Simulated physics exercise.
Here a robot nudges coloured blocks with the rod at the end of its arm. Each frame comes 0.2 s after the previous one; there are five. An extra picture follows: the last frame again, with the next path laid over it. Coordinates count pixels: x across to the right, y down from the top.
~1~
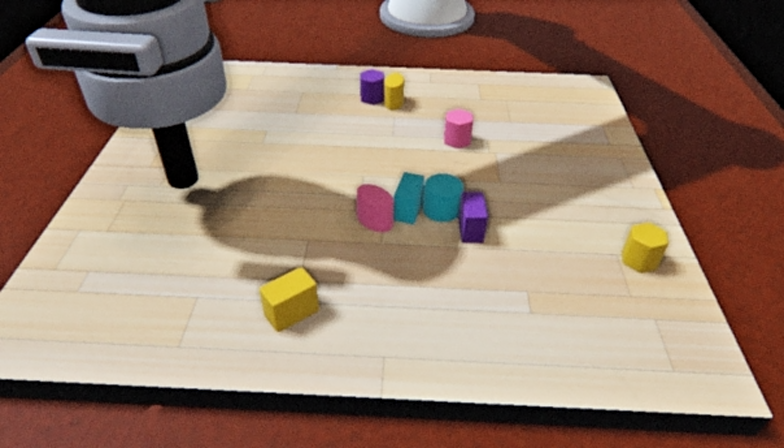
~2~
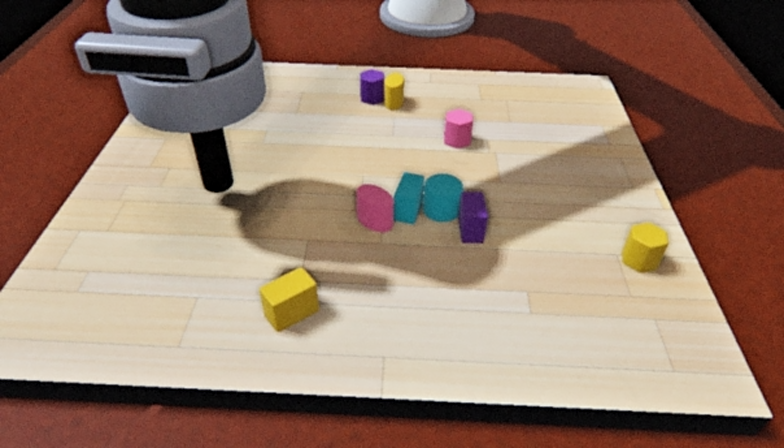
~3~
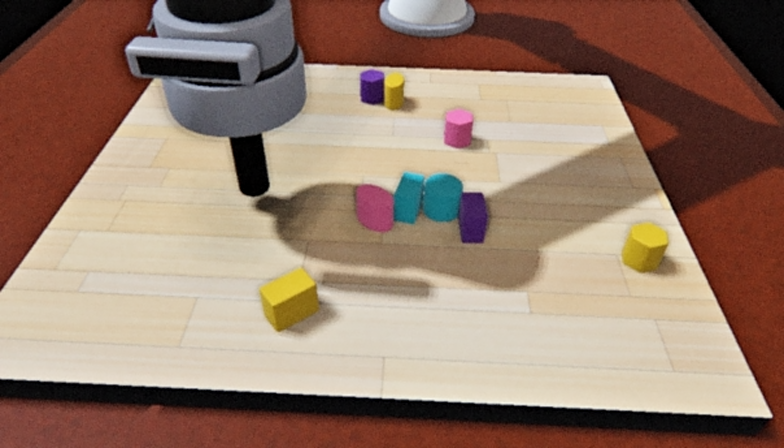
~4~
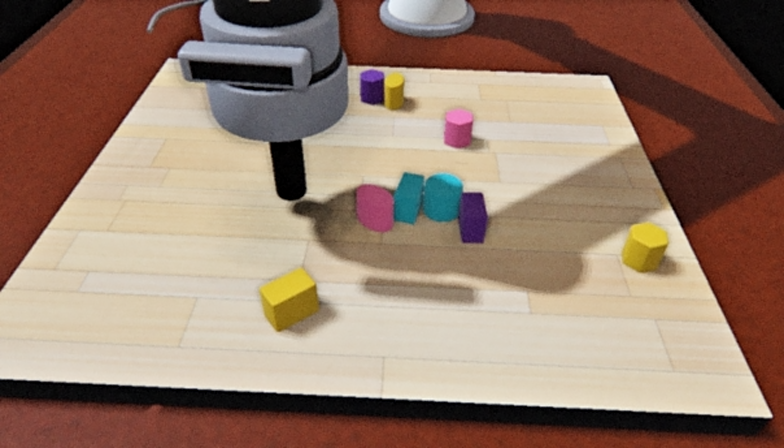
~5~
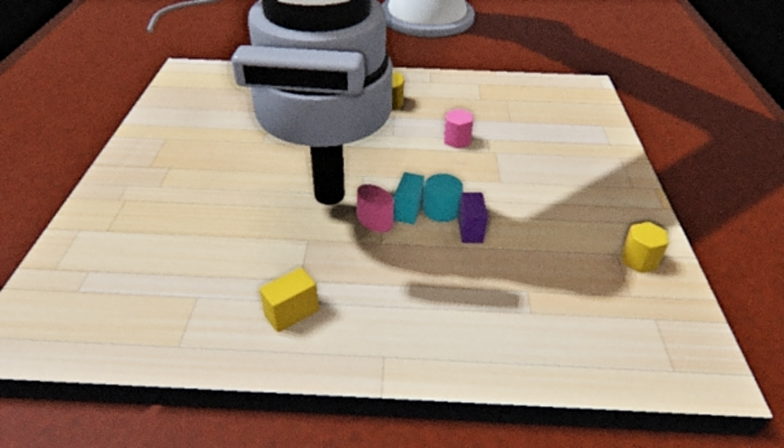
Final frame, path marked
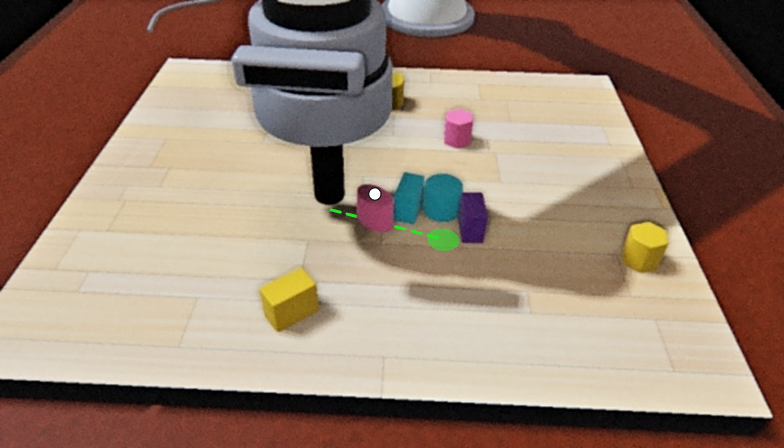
A robot arm's black rod gliding rightward over a wooden board towards a row of pink, turquoise and purple blocks, which stay still.
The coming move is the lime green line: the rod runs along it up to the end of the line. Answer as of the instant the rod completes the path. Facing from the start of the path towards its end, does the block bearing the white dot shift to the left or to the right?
It gets pushed right.
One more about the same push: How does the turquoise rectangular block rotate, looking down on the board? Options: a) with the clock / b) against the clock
It's b.
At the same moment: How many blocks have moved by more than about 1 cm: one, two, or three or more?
Once the path ends, three or more blocks will have shifted.
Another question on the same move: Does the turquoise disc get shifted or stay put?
When the path is over, the turquoise disc has left its spot.
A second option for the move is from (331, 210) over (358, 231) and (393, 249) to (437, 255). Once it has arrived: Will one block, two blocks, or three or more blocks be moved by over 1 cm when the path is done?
Shifted over 1 cm: One.
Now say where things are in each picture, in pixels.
The first frame shows rod tip at (184, 181); block tops, pink elliptical block at (375, 194); turquoise rectangular block at (410, 184); turquoise disc at (444, 184); purple rectangular block at (475, 203).
The second frame shows rod at (219, 185); blocks unchanged.
The third frame shows rod at (255, 189); blocks unchanged.
The fourth frame shows rod at (292, 193); blocks unchanged.
The fifth frame shows rod at (330, 197); pink elliptical block at (375, 194); turquoise rectangular block at (410, 184); turquoise disc at (444, 184); purple rectangular block at (475, 203).
Path on the board, in a line from (331, 210) to (443, 240); the dot is on the pink elliptical block.
What follows on the original path. One third of the way, rod at (368, 207); pink elliptical block at (398, 205), turned 25° clockwise; turquoise rectangular block at (414, 185), turned 30° anticlockwise.
Two thirds of the way, rod at (406, 217); pink elliptical block at (424, 222), turned 75° clockwise; turquoise rectangular block at (422, 189), turned 65° anticlockwise; turquoise disc at (452, 180).
At the end, rod at (445, 227); pink elliptical block at (445, 235), turned 150° clockwise; turquoise rectangular block at (433, 191), turned 85° anticlockwise; turquoise disc at (458, 177); purple rectangular block in place.
